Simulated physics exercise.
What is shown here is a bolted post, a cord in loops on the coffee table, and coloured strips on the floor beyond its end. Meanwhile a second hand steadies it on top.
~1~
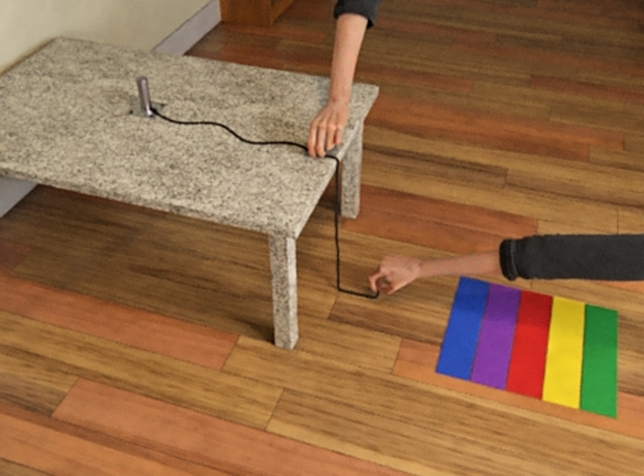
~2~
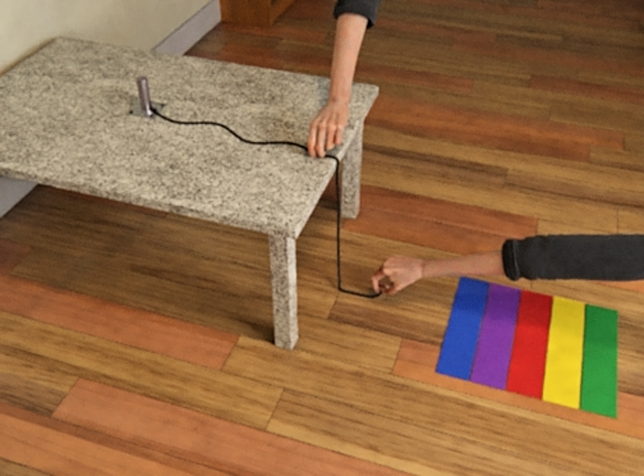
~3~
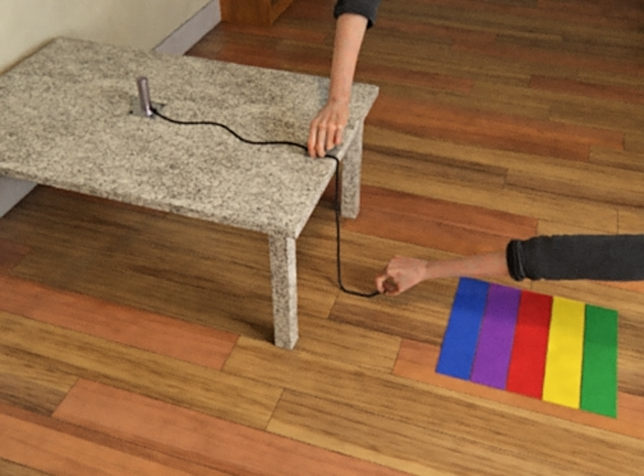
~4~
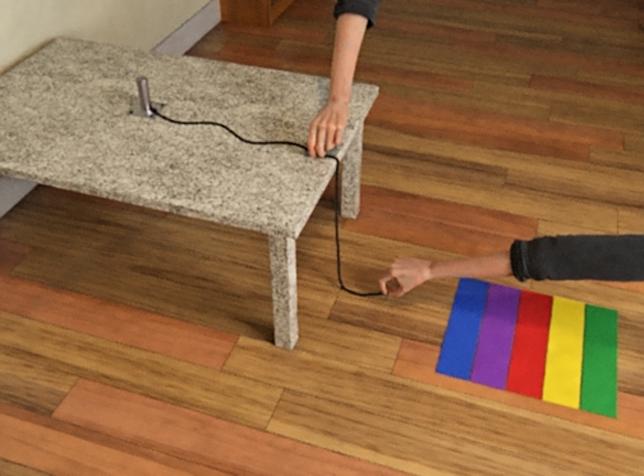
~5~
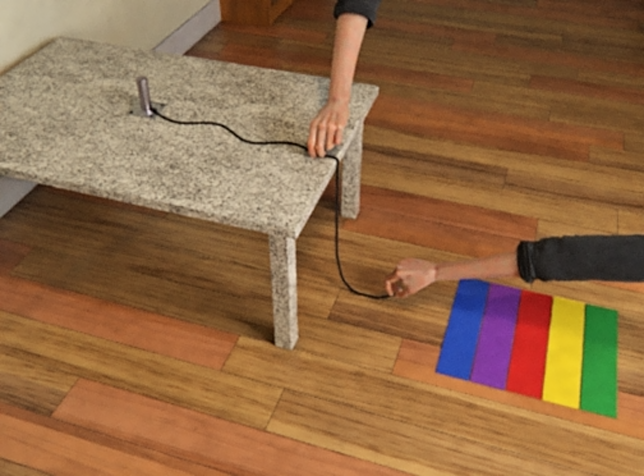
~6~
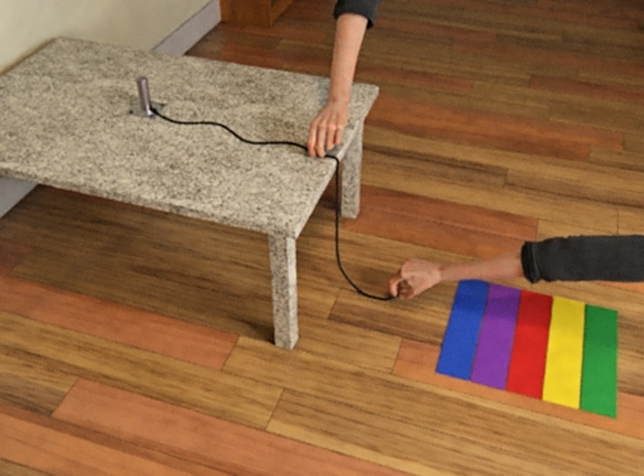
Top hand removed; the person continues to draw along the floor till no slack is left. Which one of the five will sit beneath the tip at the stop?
The purple strip will.
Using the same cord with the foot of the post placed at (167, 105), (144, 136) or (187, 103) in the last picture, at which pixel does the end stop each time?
Going through the tries, you get (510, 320), then (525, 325), then (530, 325).
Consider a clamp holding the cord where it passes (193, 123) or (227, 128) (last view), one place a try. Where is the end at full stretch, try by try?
Per try (px): (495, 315), (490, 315).
Soon after, end near (439, 304); short of the strips.
After that, end near (476, 312); over blue.
At the stop, end near (498, 318); over purple. It gets as far as the purple strip.
